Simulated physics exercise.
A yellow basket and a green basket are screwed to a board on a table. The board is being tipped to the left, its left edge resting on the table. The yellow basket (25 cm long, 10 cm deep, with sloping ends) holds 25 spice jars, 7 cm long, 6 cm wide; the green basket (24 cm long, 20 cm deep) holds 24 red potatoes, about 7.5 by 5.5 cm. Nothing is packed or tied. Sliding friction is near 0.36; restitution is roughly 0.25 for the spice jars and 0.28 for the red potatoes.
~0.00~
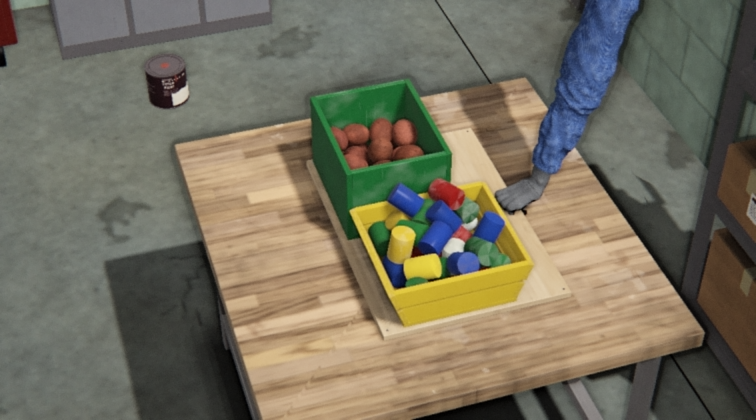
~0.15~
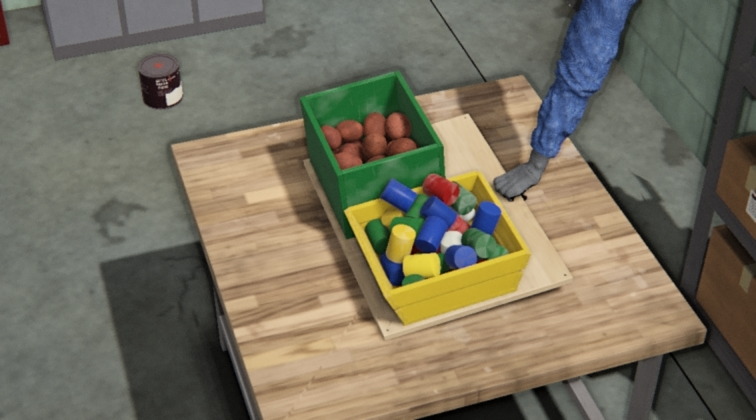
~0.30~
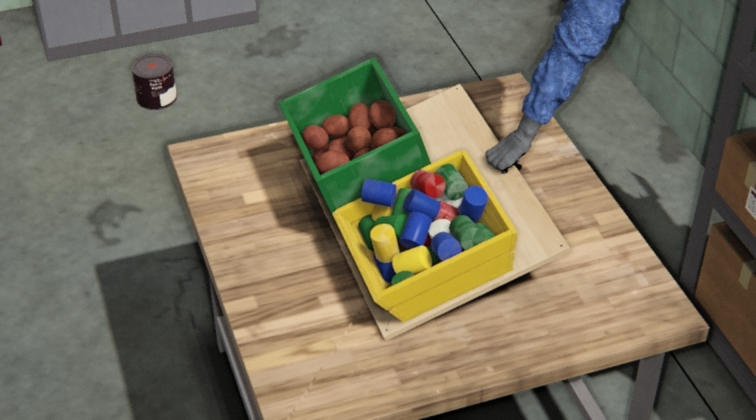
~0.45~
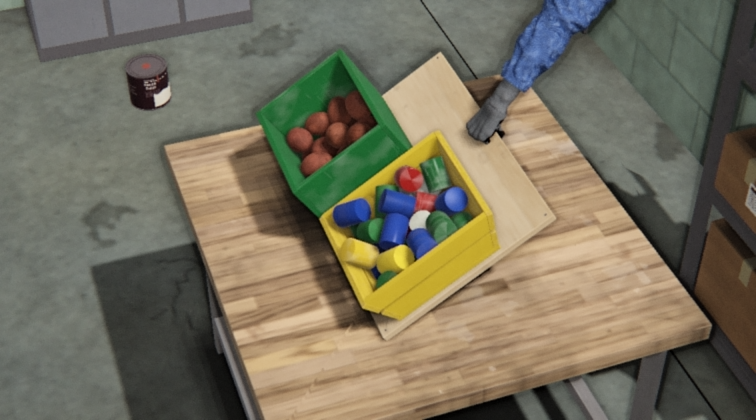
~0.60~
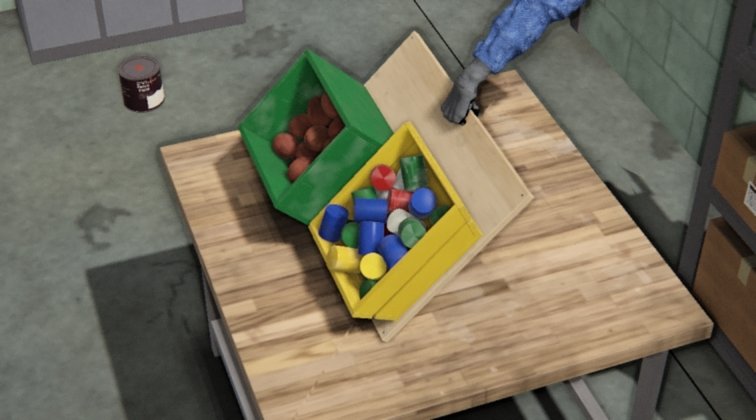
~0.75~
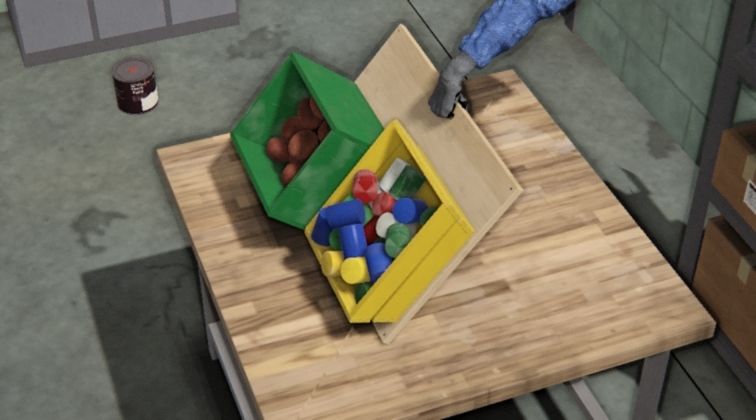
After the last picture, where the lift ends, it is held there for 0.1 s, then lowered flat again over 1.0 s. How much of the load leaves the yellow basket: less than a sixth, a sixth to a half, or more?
Under a sixth of the spice jars leave the yellow basket.
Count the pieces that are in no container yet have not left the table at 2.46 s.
Some 1 pieces.
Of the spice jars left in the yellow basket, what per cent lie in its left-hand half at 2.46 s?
Some 60 per cent.
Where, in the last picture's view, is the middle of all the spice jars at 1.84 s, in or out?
Near (418, 256).
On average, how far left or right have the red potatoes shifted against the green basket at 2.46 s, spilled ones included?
About 0 cm to the left.
After 1.02 s, tilt 46°; the yellow basket is down by 1 of 25 and the green basket has all 24.
After 1.36 s, tilt 24°; the yellow basket is down by 2 of 25 and the green basket has all 24.
After 1.84 s, tilt 0°; the yellow basket is down by 2 of 25 and the green basket has all 24.
Outcome (at 2.46 s), the yellow basket is down by 2 of 25 and the green basket has all 24. Asked share, 2 of 25, 8 per cent.
